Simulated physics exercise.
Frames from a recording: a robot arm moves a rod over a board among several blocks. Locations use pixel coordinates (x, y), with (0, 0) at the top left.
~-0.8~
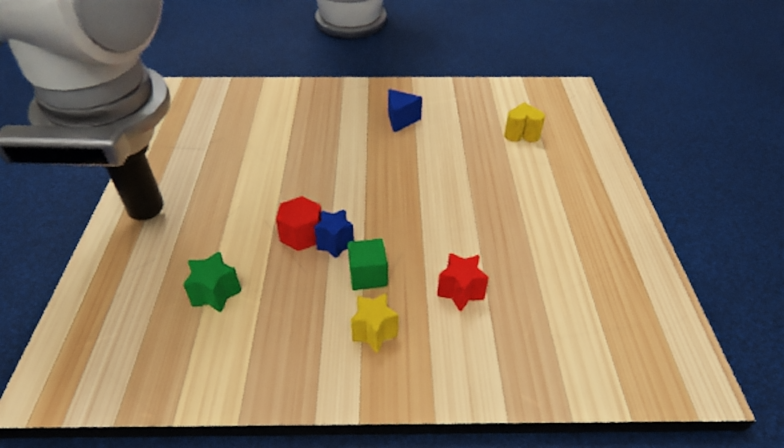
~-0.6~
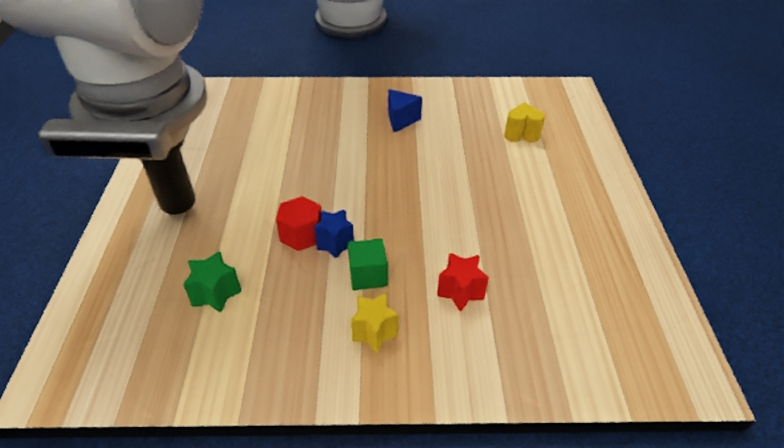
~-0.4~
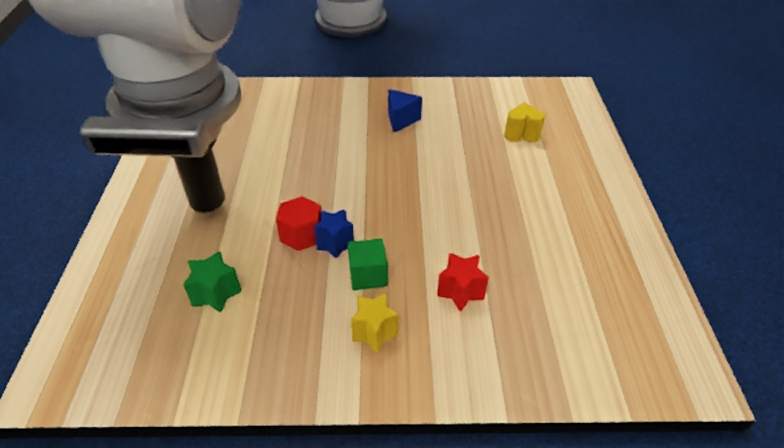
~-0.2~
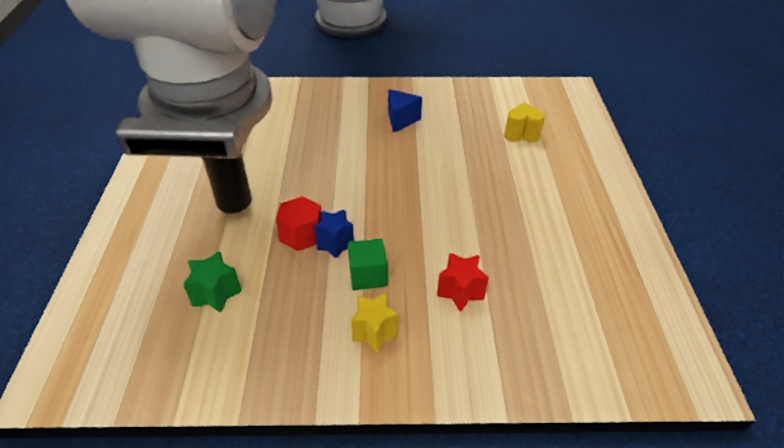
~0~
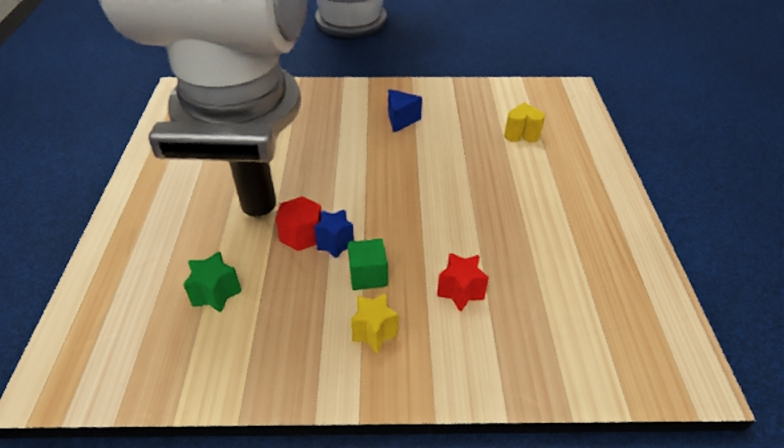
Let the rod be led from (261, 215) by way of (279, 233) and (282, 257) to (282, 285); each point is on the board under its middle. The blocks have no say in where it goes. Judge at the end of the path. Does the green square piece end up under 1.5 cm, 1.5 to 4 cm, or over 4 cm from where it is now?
The green square piece ends up very close, under 1.5 cm away.
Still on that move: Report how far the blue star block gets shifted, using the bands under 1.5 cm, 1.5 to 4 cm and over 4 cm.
It moves a fair bit, 1.5 to 4 cm.
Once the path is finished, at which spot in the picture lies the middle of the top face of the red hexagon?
Around pixel (321, 234).
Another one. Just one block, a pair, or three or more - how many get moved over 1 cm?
Shifted over 1 cm: Two.
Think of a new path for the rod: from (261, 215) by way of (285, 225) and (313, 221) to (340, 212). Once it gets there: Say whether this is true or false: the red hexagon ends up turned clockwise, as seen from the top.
This is true.
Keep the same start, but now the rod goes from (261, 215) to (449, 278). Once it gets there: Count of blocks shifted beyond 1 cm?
Three or more will move.
What follows on the original path. Halfway along, rod (280, 236); red hexagon (319, 228), turned 30° anticlockwise; blue star block (357, 225), turned 20° anticlockwise.
At the end, rod (280, 275); red hexagon (321, 234), turned 60° anticlockwise; blue star block (358, 225), turned 25° anticlockwise; green square piece still.
